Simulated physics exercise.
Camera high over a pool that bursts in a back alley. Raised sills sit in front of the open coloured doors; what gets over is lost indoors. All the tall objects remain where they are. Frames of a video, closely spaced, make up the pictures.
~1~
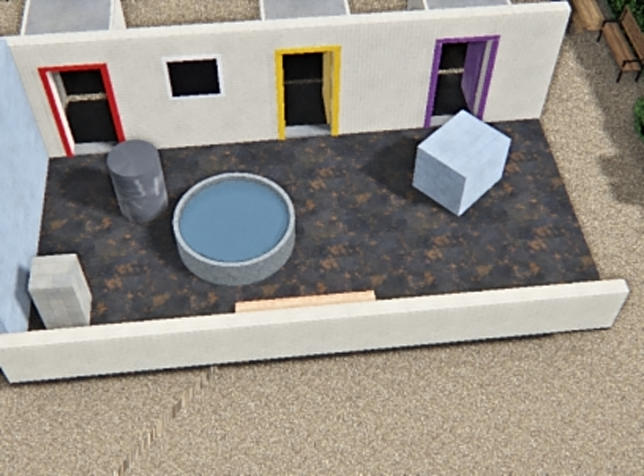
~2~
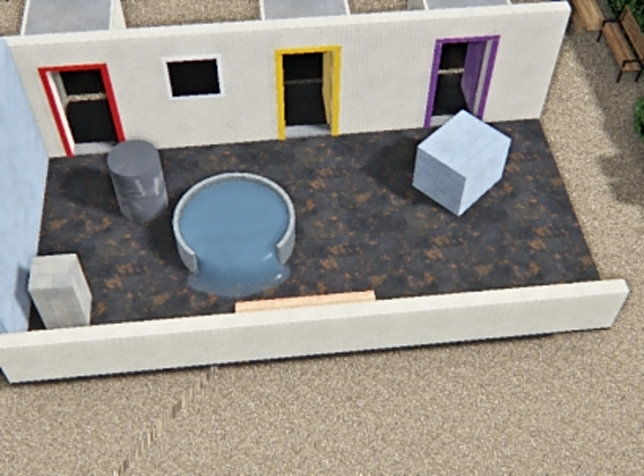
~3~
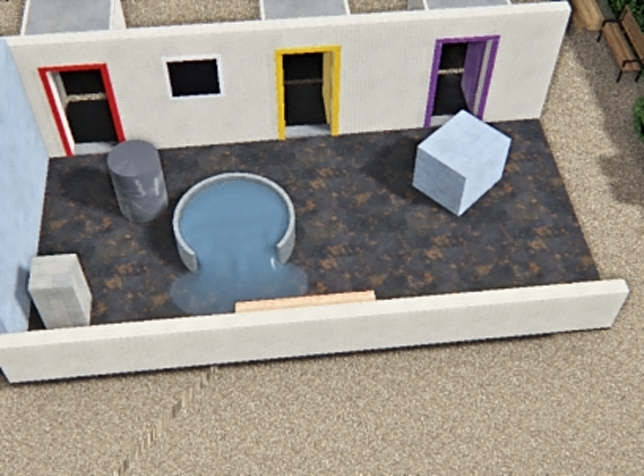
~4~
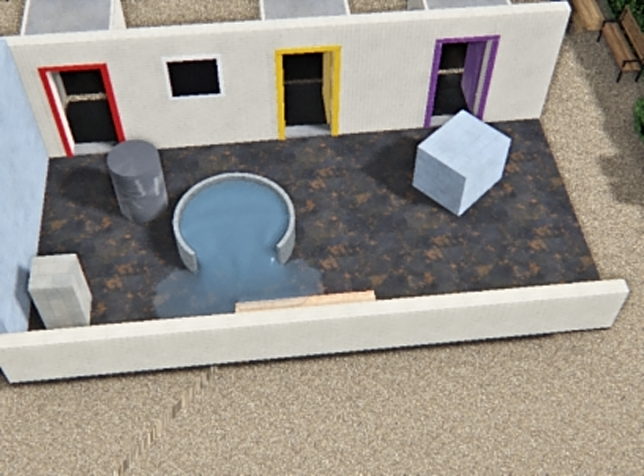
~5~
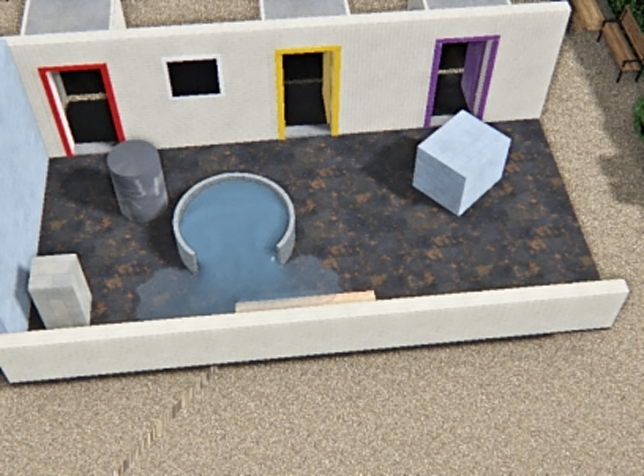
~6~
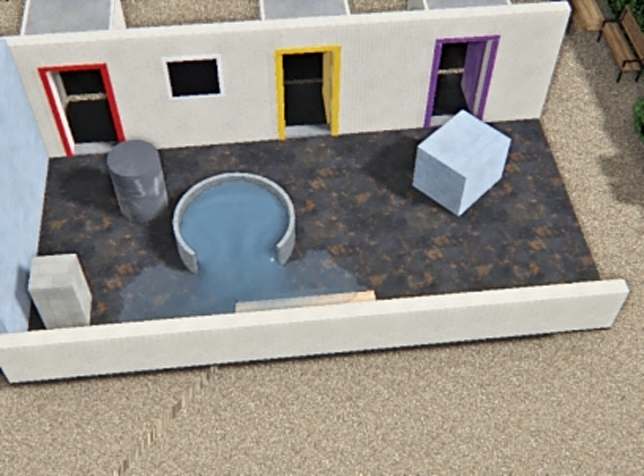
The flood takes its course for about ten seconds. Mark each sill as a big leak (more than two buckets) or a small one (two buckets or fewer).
Yellow door: Small; purple door: Small; red door: Big.
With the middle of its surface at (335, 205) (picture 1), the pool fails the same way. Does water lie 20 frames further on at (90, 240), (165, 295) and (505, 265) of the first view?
My reading is hit by the flood first, hit by the flood next and hit by the flood last.
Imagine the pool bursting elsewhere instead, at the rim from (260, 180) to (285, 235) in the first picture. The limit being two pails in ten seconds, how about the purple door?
My take is that purple door crosses the line.
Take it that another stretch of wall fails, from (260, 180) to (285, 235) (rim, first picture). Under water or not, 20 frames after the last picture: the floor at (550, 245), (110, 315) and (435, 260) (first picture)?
Submerged, bone-dry, submerged.
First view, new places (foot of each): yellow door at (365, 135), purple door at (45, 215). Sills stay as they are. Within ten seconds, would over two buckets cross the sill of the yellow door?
Note: Yellow door lets in too little.
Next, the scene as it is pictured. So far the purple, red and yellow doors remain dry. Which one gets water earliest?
That would be the one in red.
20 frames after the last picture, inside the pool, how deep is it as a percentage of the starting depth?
Estimate: Around 24 per cent.
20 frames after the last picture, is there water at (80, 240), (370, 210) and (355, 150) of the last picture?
Point by point: Inundated, inundated, not yet wet.
A moment on, water covers 15 % of the floor; the yellow door not reached, the purple door not reached, the red door not reached.
Next, water covers 25 % of the floor; the yellow door not reached, the purple door not reached, the red door not reached.
Then, water covers 50 % of the floor; the yellow door not reached, the purple door not reached, the red door not reached.
Later, water covers 70 % of the floor; the yellow door not reached, the purple door not reached, the red door over two buckets in.
In the end, water covers 75 % of the floor; the yellow door wet at the sill, nothing in, the purple door not reached, the red door over two buckets in.
